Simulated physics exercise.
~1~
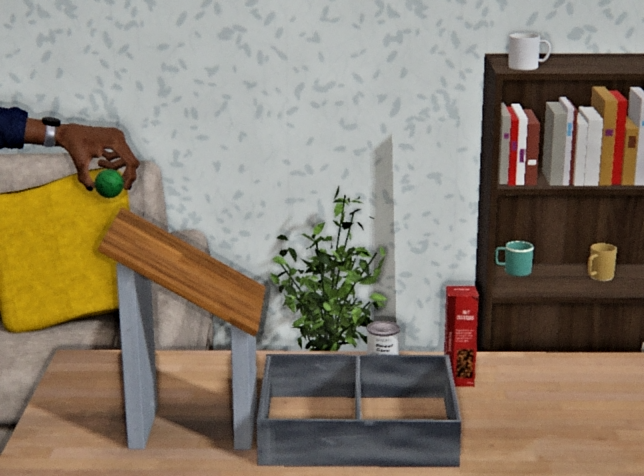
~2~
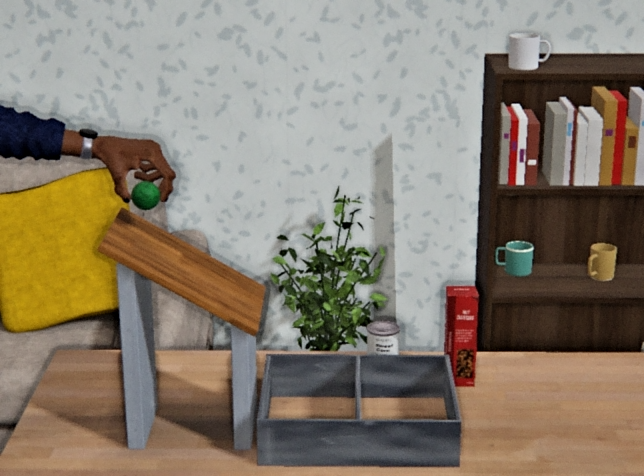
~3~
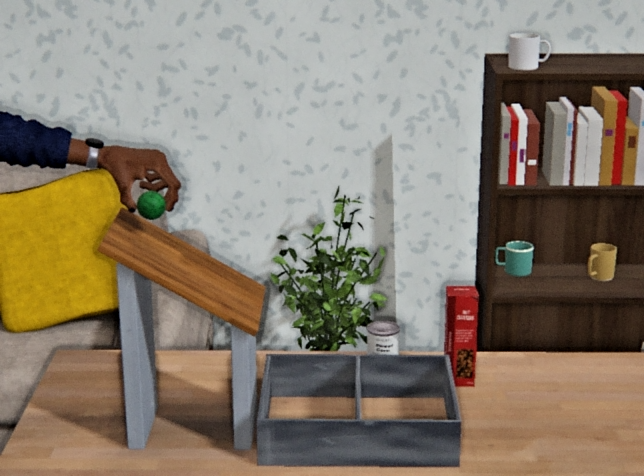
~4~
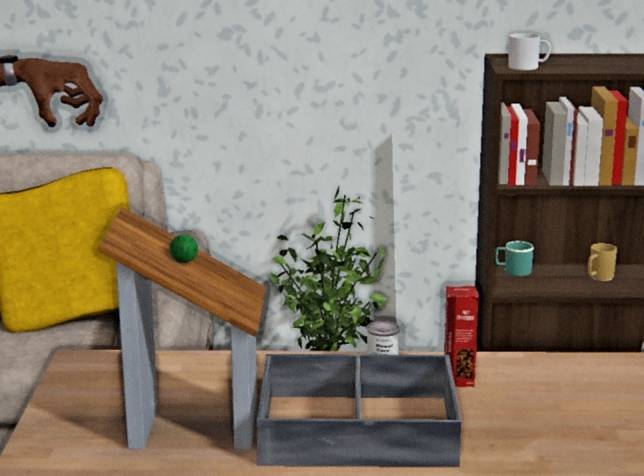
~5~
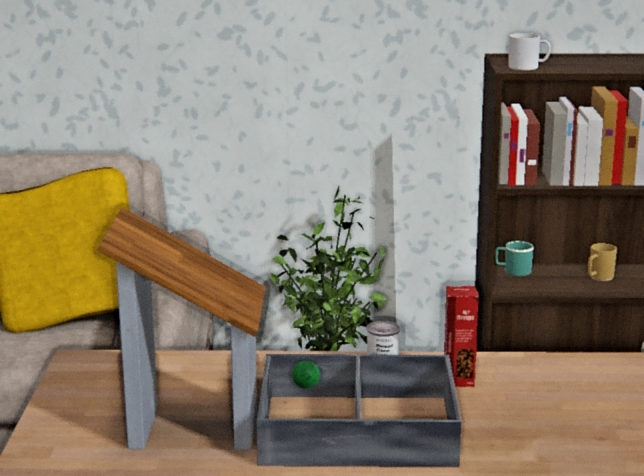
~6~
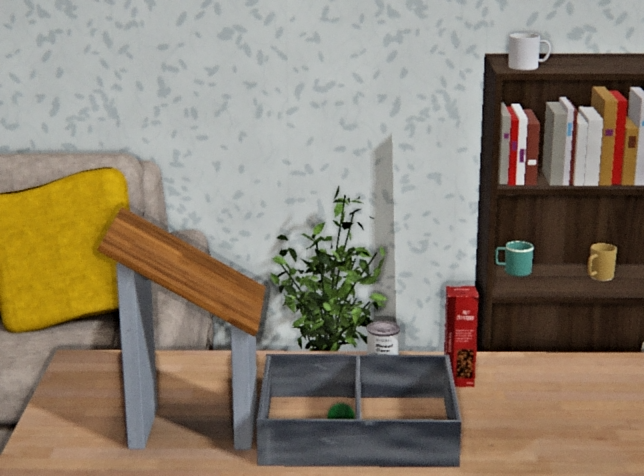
To begin with, a hand holds a small green ball above the raised end of a slanted wooden board, with a grey tray divided into two bays to its right. The hand carries the ball to the right and lowers it toward the board. It then lets go and draws back to the left while the ball travels down the slope. The ball leaves the board and drops into the nearer bay of the tray. It ends low in that bay, close to the divider, while the white tin and red carton stay in place.
